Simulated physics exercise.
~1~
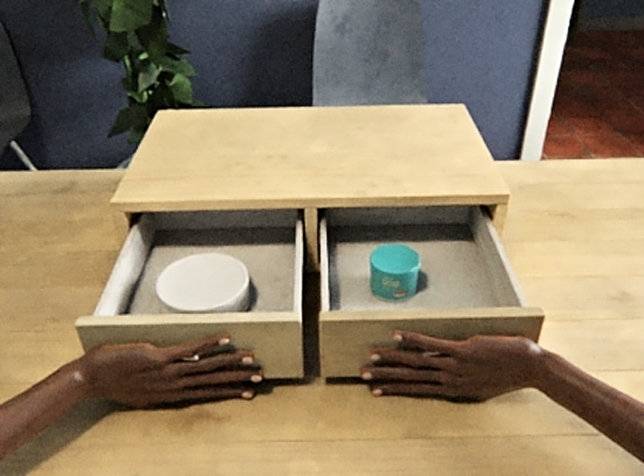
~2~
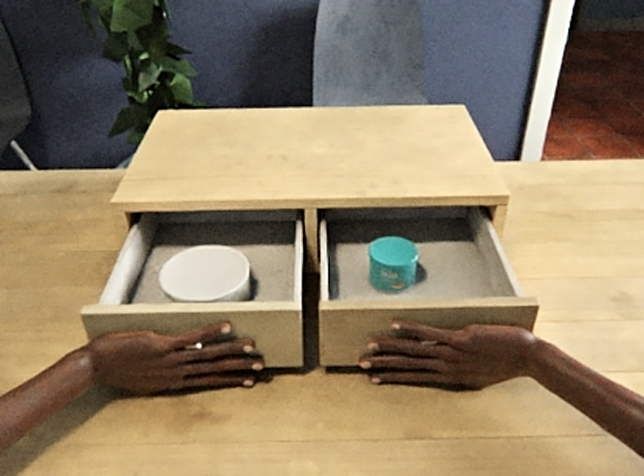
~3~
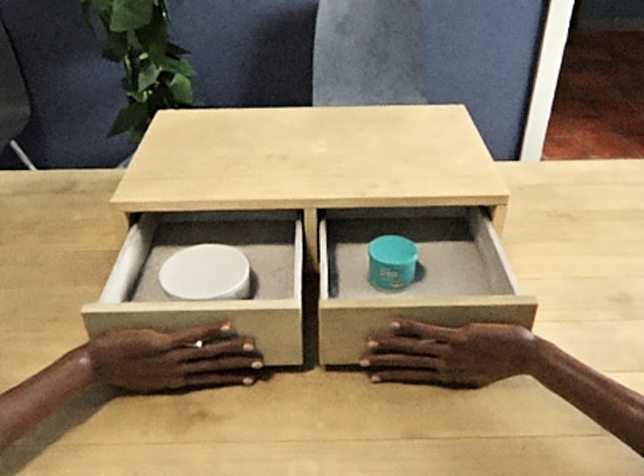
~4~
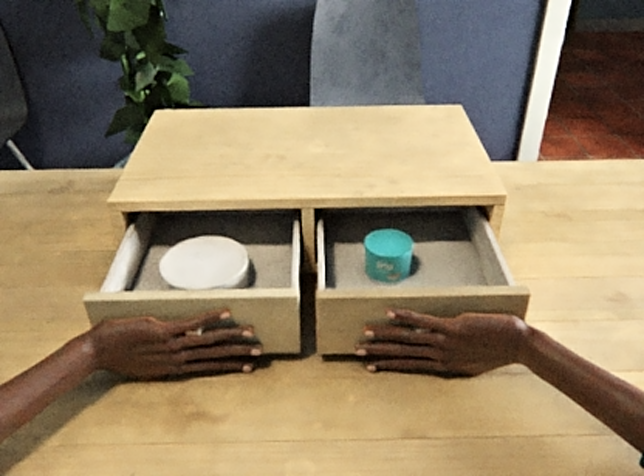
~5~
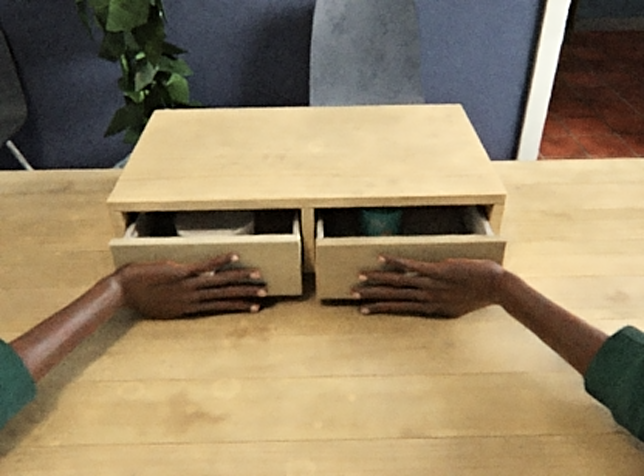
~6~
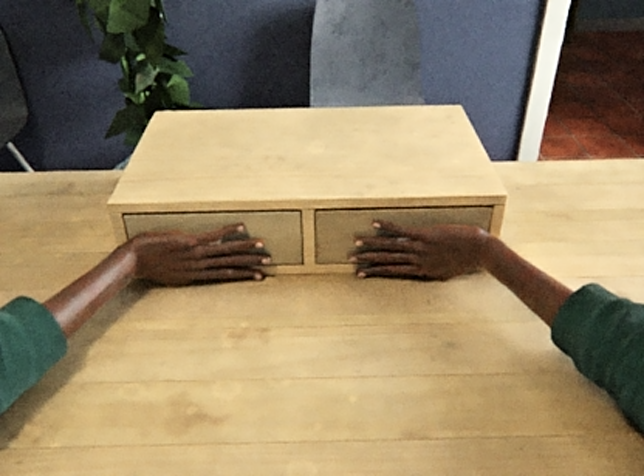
Two hands pushing a pair of open drawers, holding a white tub and a turquoise tin, fully shut into a wooden chest.
